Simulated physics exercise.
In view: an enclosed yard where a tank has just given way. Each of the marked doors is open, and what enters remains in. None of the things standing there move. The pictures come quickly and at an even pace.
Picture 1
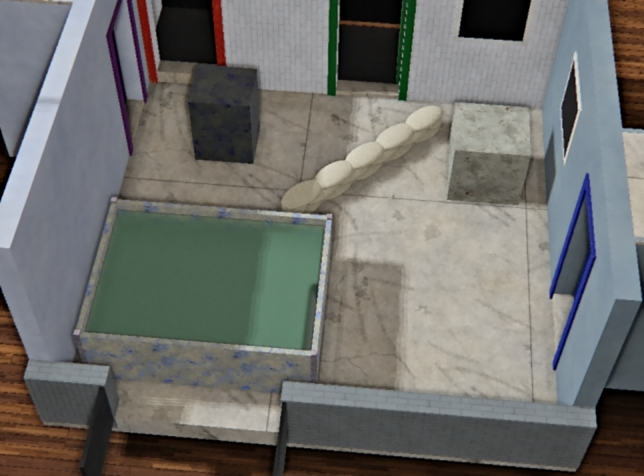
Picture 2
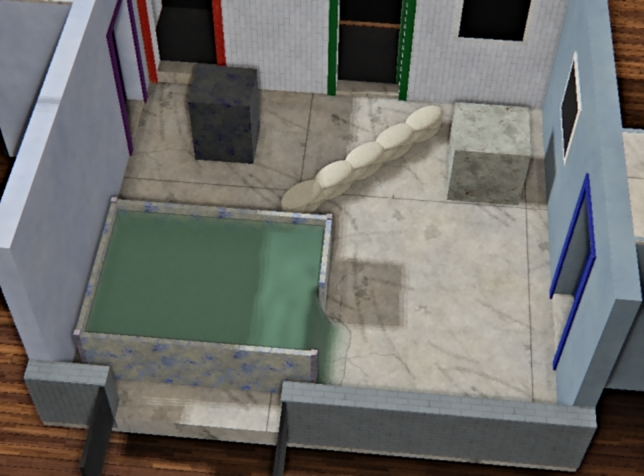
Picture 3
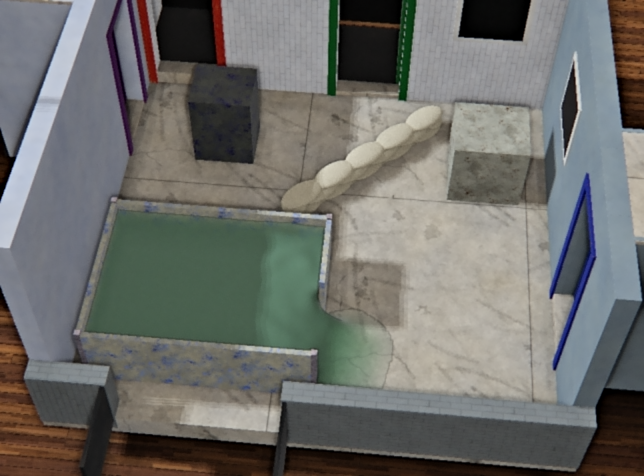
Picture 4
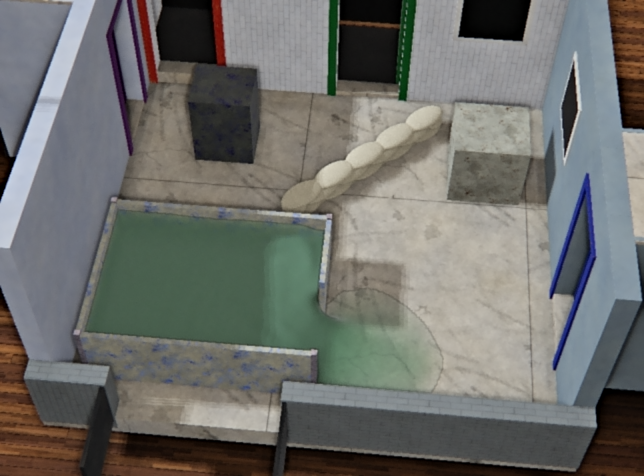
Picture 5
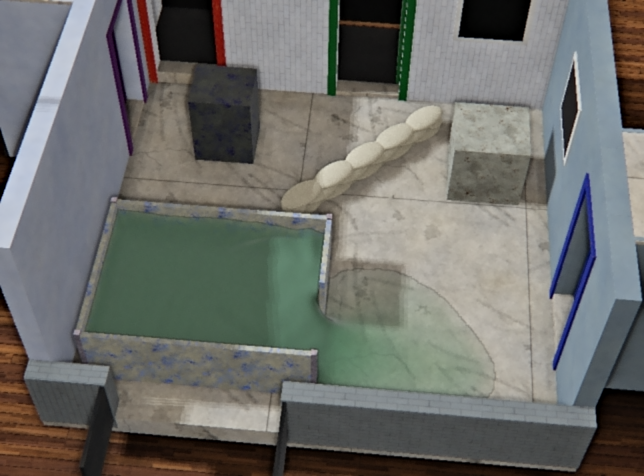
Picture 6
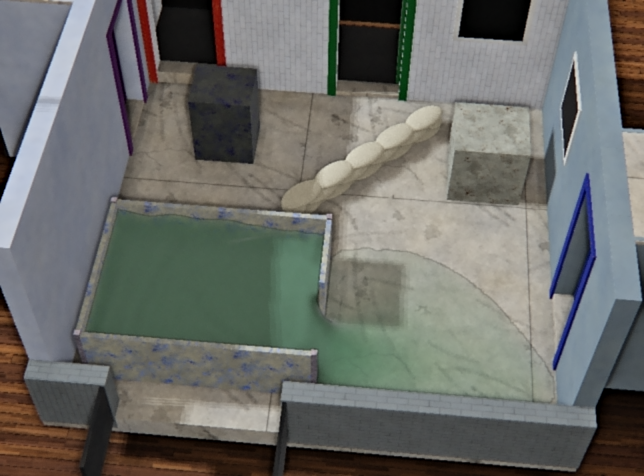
In a small walled yard with a marble floor, green water sat still in an open tank, then poured out through a gap in its right side and spread across the floor in a widening curve.
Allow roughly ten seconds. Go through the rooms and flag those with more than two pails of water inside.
In order: The purple door is going to let through more than allowed, the green door is going to let through no more than allowed, the blue door is going to let through more than allowed, the red door is going to let through no more than allowed.
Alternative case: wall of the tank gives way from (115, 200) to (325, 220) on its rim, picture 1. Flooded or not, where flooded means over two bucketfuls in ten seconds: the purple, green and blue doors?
Purple: Above the limit, green: Above the limit, blue: Below the limit.
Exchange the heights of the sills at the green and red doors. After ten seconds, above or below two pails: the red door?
Note: Red door tops the limit.
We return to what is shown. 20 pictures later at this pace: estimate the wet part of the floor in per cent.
I'd estimate some 55 per cent.
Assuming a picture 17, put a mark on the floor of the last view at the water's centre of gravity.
Close to (317, 330).
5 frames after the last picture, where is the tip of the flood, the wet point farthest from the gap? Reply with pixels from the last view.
Roughly at (545, 236).
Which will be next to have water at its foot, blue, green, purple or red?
First in line is the door marked blue.
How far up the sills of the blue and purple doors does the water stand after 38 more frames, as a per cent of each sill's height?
Some 180 percent and then some 160 percent.
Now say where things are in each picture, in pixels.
Still water in the open tank at (209, 277), in the first frame.
Water pours out at (315, 345) and has run to (335, 324), in the second frame.
Water pours out at (315, 346) and has run to (384, 341), in the third frame.
The front is at (434, 354), out from the gap at (315, 347), in the fourth frame.
The front is at (485, 389), out from the gap at (315, 347), in the fifth frame.
The front is at (542, 398), out from the gap at (315, 346), in the sixth frame.
A moment on, water covers 30 % of the floor; the purple door not reached, the green door not reached, the blue door over two buckets in, the red door not reached.
Next, water covers 35 % of the floor; the purple door not reached, the green door not reached, the blue door far over two buckets in, the red door not reached.
Then, water covers 55 % of the floor; the purple door not reached, the green door wet at the sill, nothing in, the blue door far over two buckets in, the red door not reached.
Later, water covers 90 % of the floor; the purple door under two buckets in, the green door under two buckets in, the blue door far over two buckets in, the red door wet at the sill, nothing in.
In the end, water covers 95 % of the floor; the purple door over two buckets in, the green door under two buckets in, the blue door far over two buckets in, the red door wet at the sill, nothing in.
